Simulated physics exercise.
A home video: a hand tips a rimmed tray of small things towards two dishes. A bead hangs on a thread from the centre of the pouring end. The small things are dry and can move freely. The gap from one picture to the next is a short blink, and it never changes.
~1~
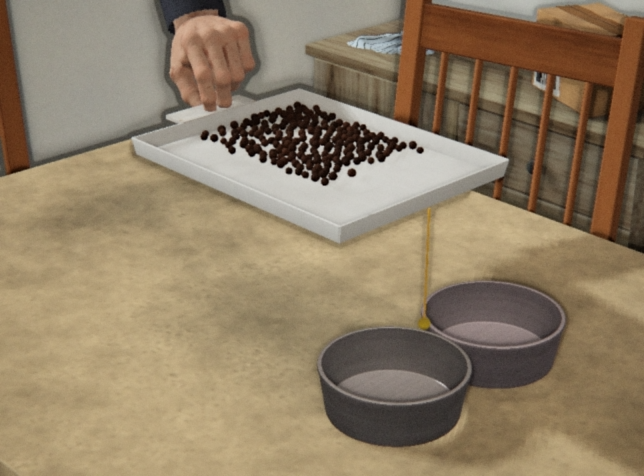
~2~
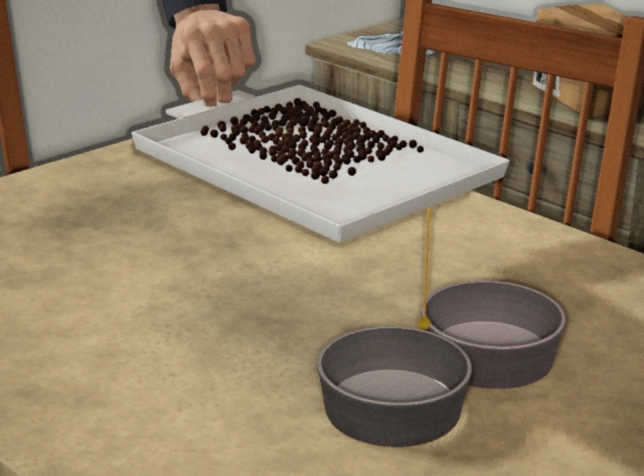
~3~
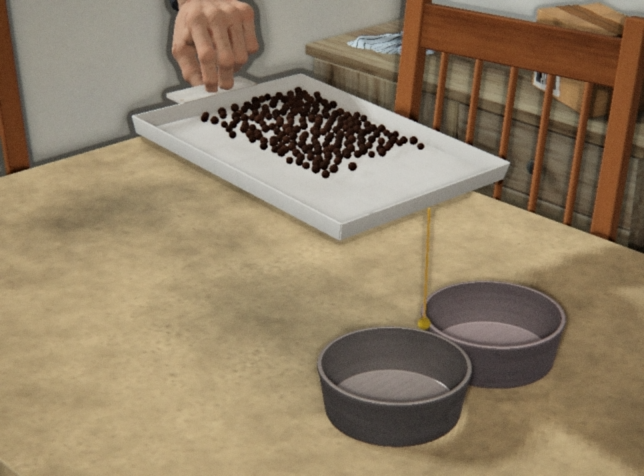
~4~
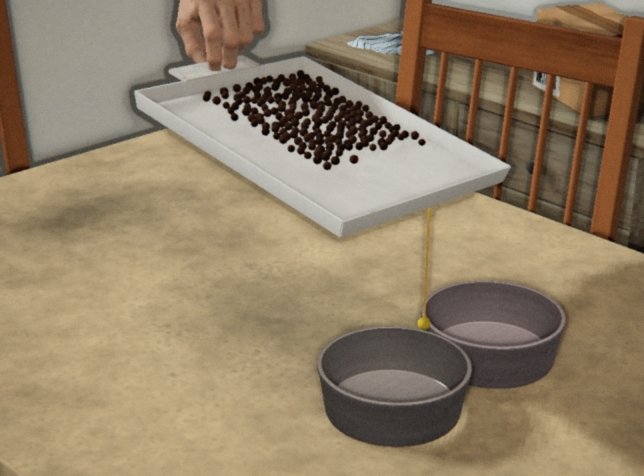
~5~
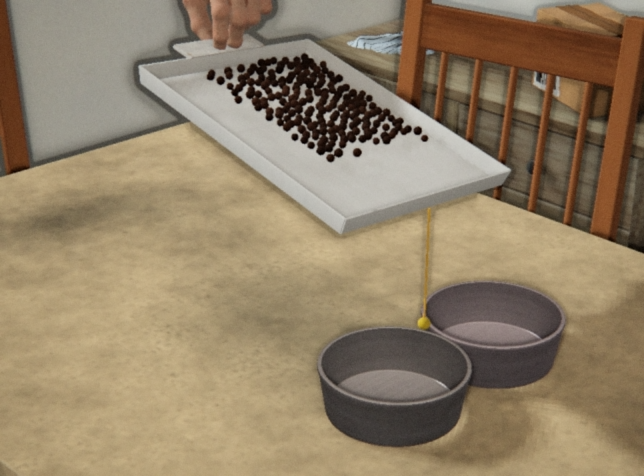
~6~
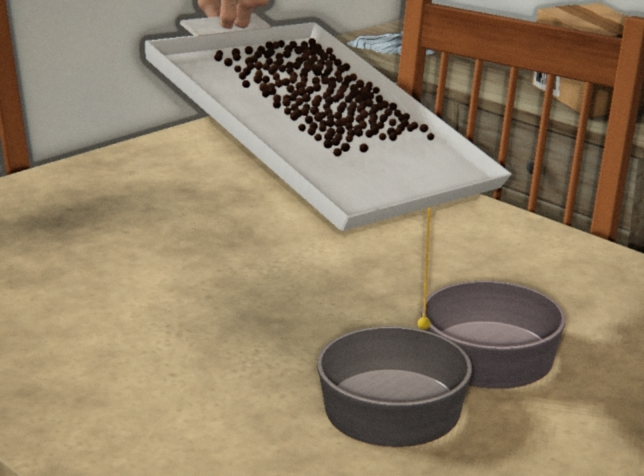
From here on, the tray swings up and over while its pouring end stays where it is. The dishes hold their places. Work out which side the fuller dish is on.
It is on the right.
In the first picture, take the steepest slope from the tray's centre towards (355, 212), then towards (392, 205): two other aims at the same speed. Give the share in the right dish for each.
For the first it's near 0 %, for the second near 10 %.
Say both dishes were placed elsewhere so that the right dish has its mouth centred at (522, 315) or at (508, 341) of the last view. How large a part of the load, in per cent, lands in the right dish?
Some 90 percent in the first case, 70 percent in the second.
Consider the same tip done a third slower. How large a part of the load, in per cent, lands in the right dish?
I'd put it at some 90 per cent.
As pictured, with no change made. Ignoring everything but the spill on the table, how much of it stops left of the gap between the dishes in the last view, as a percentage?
Roughly 0 in a hundred.
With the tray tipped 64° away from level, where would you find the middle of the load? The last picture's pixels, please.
Look around (479, 188) in the last picture.
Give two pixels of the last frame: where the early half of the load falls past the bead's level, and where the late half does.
First roughly (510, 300), then roughly (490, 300).
Shortly afterwards, tray tipped steeply; near two thirds on the tray; a little in the right dish; only a few outside both; near a quarter in the air.
Next, tray tipped past a quarter turn; near a third on the tray; near a third in the right dish; a little outside both; a little in the air.
Some moments later, tray tipped past a quarter turn; the bulk in the right dish; a little outside both.
In the end, tray tipped past a quarter turn; none at all in the left dish; the bulk in the right dish; a little outside both.
